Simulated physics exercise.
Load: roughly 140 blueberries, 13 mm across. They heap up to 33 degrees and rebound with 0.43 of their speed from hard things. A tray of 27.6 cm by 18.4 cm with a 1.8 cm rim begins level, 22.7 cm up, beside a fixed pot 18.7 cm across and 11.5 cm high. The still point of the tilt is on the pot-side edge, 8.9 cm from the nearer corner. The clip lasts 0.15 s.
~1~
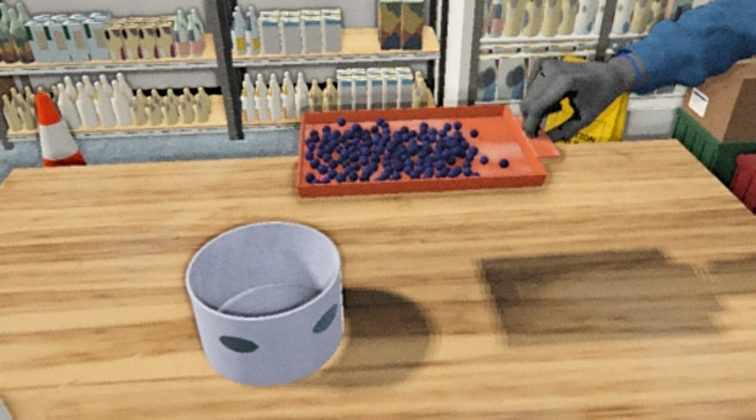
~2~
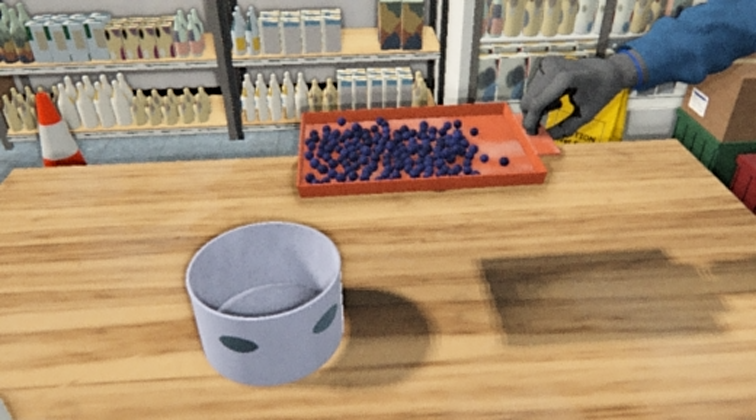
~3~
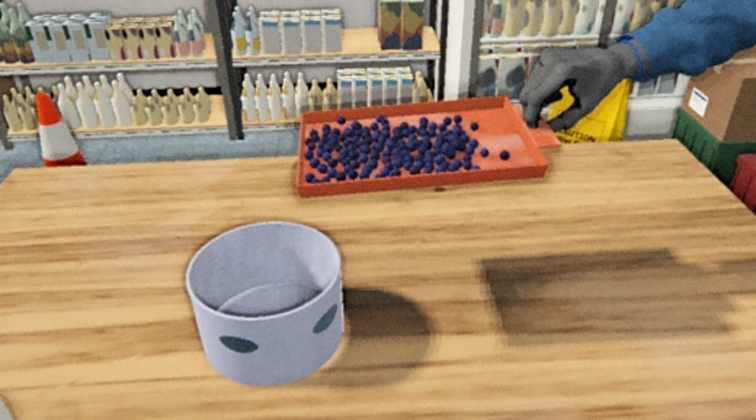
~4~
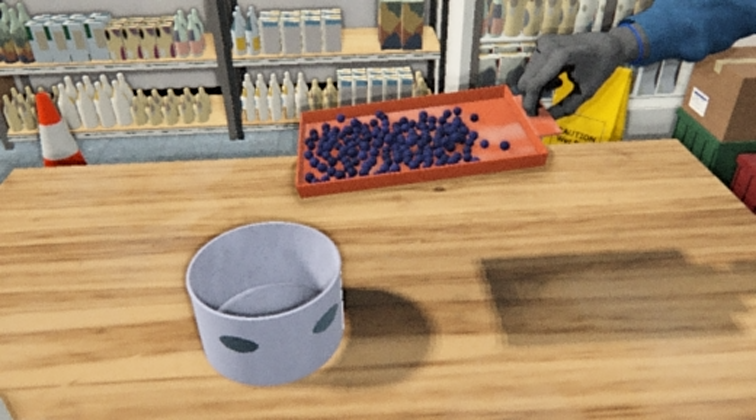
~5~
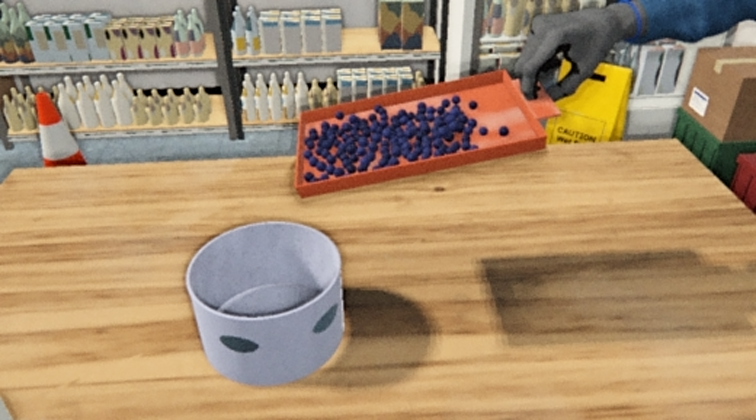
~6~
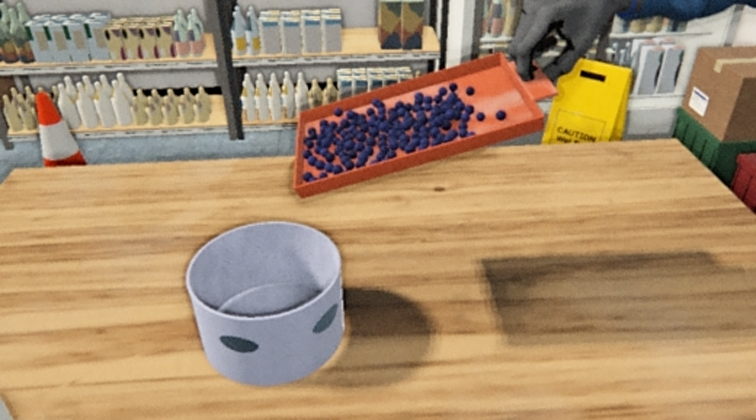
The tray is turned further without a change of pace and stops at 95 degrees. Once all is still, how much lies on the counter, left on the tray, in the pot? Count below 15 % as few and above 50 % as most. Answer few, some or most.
On the counter: Some; left on the tray: Few; in the pot: Most.
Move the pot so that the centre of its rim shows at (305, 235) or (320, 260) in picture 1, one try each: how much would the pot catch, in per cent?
Some 60 and 35 per cent.
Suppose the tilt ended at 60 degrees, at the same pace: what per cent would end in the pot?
In that case some 25 per cent.
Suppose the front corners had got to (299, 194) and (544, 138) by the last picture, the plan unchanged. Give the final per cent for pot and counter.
Pot 90, counter 10.
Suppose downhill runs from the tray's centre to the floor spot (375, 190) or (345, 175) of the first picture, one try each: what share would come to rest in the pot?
Some 45 and 85 per cent.
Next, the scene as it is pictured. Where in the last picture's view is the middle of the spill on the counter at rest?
At about (240, 257).
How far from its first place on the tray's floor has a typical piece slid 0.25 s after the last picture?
Roughly 3 cm.
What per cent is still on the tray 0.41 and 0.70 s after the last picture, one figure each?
In turn: 95, 10.
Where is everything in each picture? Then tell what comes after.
Tray tilt 0 degrees, front corners at (300, 184) and (544, 173); middle of the pieces at (393, 151); pot at (265, 266), in the first frame.
Tray tilt 1 degrees, front corners at (300, 184) and (544, 170); middle of the pieces at (393, 150), in the second frame.
Tray tilt 3 degrees, front corners at (299, 185) and (545, 163); middle of the pieces at (393, 147), in the third frame.
Tray tilt 6 degrees, front corners at (299, 185) and (545, 152), lowest corner left front; middle of the pieces at (392, 142), in the fourth frame.
Tray tilt 10 degrees, front corners at (298, 185) and (544, 135), lowest corner left front; middle of the pieces at (391, 136), in the fifth frame.
Tray tilt 15 degrees, front corners at (296, 186) and (541, 116), lowest corner left front; middle of the pieces at (389, 129); pot at (265, 266), in the sixth frame.
Then, 0.25 s after the last picture, tilt 56 degrees; the tray holds 100 %, the pot 0 %.
Then, 0.41 s after the last picture, tilt 82 degrees; the tray holds 95 %, the pot 0 %.
Then, 0.70 s after the last picture, tilt 95 degrees; the tray holds 10 %, the pot 50 %.
In the end, counter 40 %, tray 0 %, pot 60 %.
